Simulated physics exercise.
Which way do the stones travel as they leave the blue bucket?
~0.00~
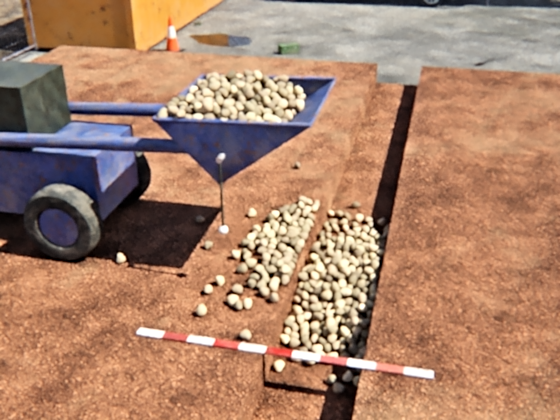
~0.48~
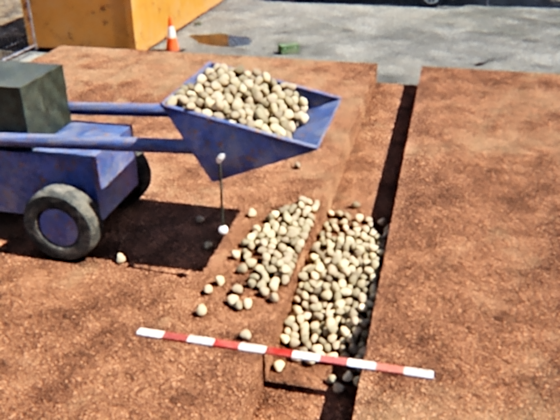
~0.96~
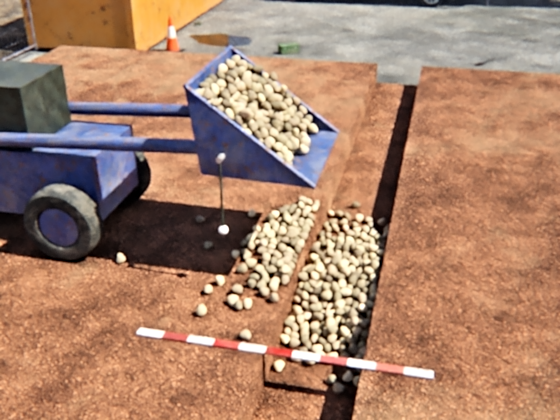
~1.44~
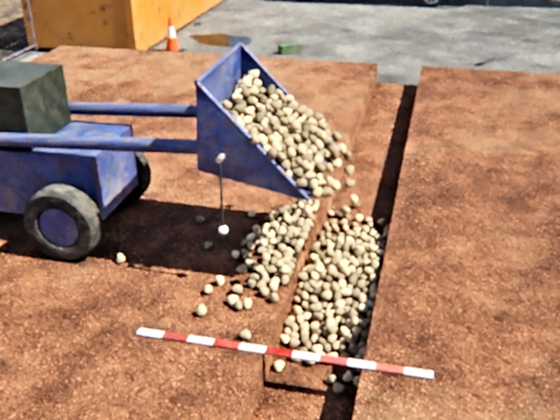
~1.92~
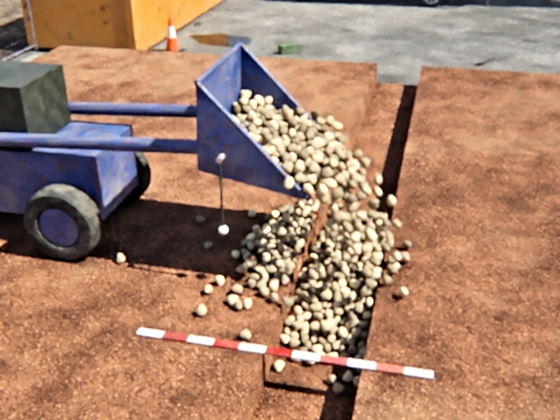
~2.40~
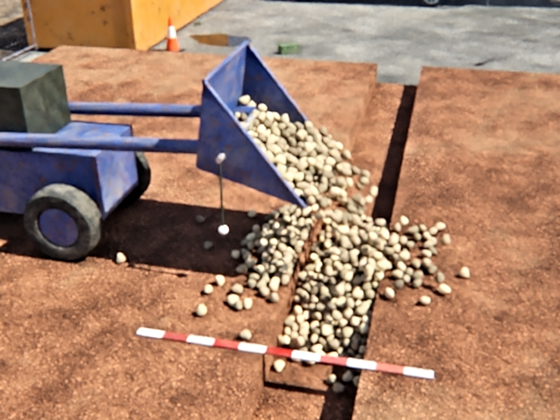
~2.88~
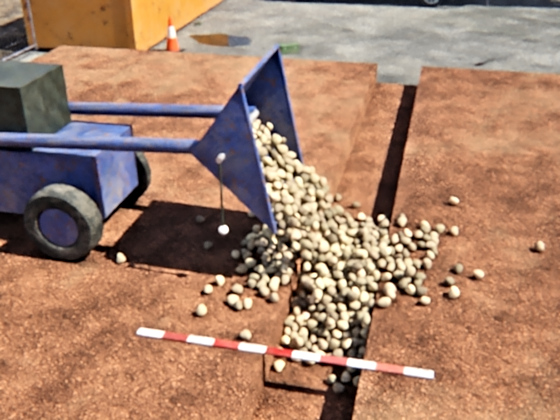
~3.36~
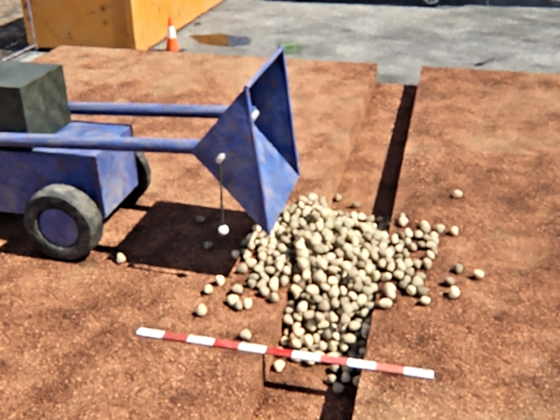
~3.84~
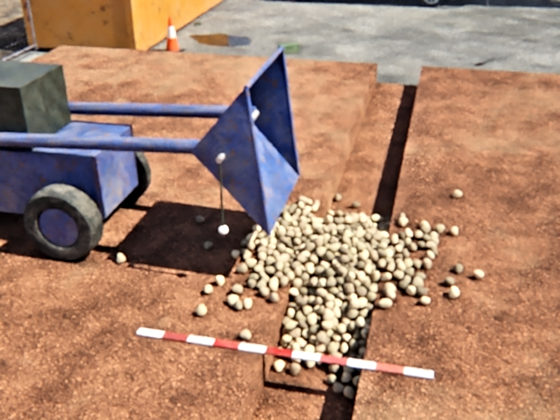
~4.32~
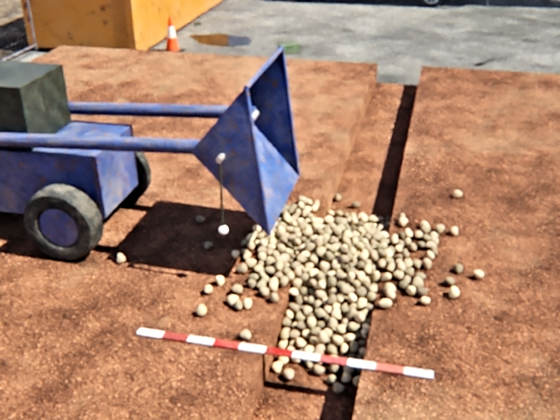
They spill out to the right, dropping onto the trench, and a few roll on beyond it.
